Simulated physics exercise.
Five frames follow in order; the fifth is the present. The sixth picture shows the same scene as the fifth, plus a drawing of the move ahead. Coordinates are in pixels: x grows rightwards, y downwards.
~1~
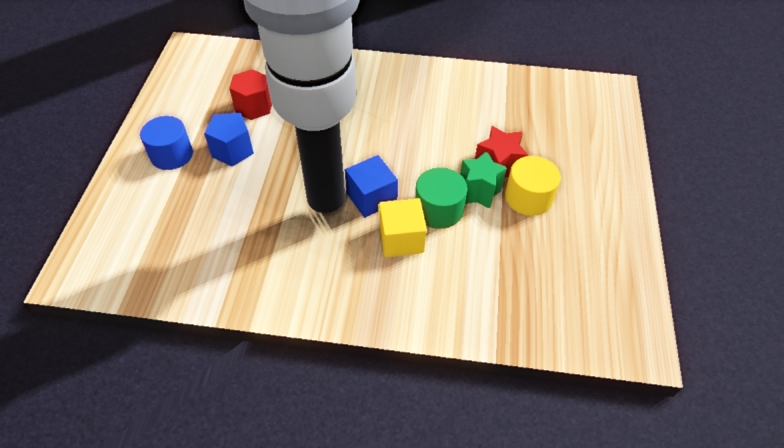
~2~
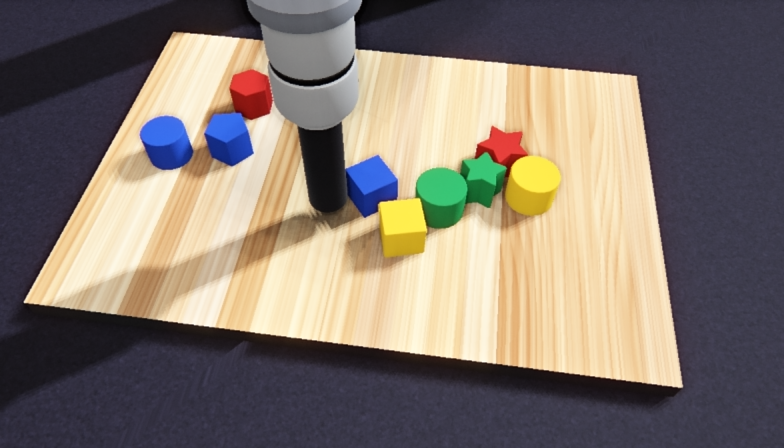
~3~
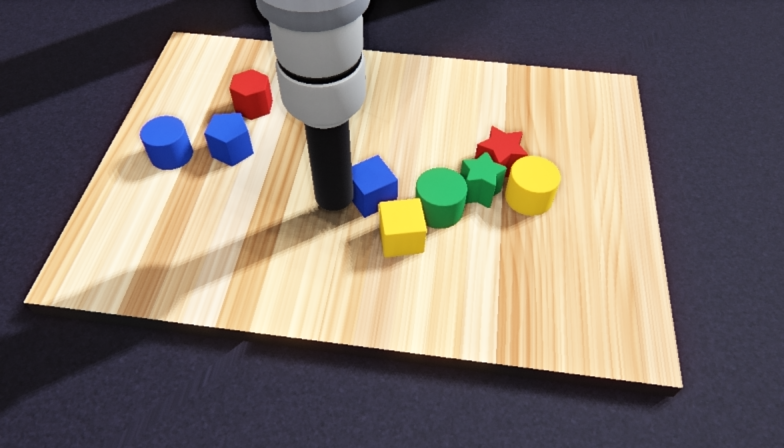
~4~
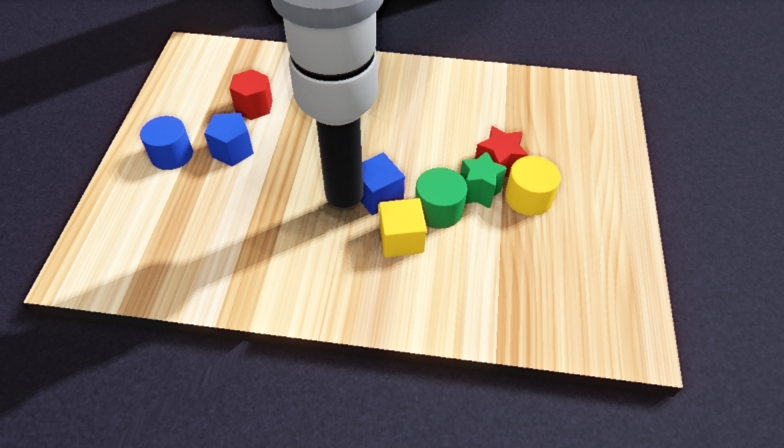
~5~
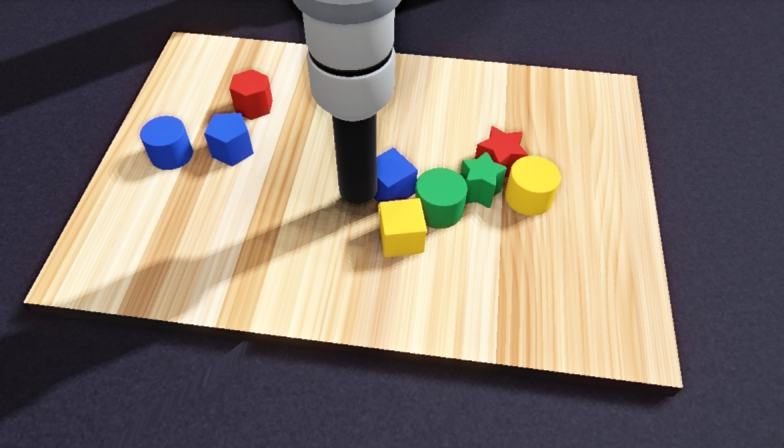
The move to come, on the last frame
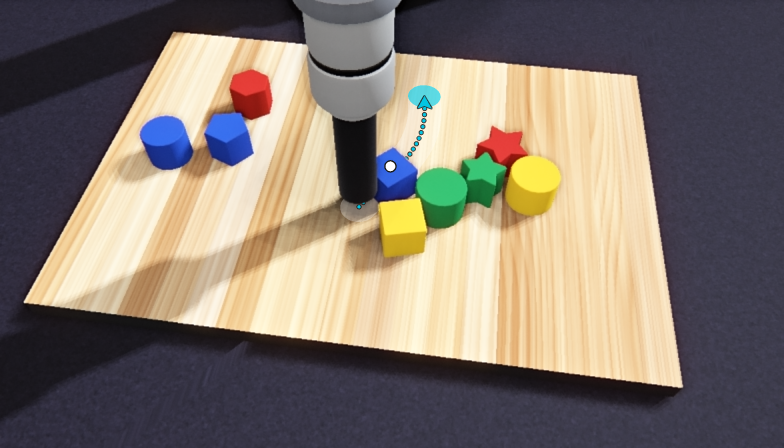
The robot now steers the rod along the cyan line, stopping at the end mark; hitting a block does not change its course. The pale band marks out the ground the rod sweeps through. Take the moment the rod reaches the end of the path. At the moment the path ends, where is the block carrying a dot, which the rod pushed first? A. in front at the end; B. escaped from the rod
Correct choice: B.
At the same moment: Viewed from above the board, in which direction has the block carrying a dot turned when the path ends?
The answer is clockwise.
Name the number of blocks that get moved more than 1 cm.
Answer: 1.
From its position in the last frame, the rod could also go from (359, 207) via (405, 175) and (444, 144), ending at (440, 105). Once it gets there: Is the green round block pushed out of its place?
I believe not.
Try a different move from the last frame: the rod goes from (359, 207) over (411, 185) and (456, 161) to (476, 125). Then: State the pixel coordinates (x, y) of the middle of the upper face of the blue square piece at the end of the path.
My prediction: (504, 84).
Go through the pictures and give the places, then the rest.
The first picture shows rod's lower end at (326, 198); blue square piece at (371, 174); yellow square piece at (402, 216).
The second picture shows rod at (328, 198); blocks still.
The third picture shows rod at (334, 196); blocks still.
The fourth picture shows rod at (344, 193); blue square piece at (378, 171).
The fifth picture shows rod at (358, 190); blue square piece at (390, 166); yellow square piece at (402, 216).
Drawn move, from (359, 207) by way of (396, 170) and (421, 134) to (424, 96); the dot is on the blue square piece.
On the path given first. One third of the way, rod at (396, 152); blue square piece at (434, 140), turned 35° clockwise.
Two thirds of the way, rod at (422, 115); blue square piece at (450, 134), turned 60° clockwise.
At the end, rod at (426, 78); blue square piece at (450, 134), turned 60° clockwise; yellow square piece still.
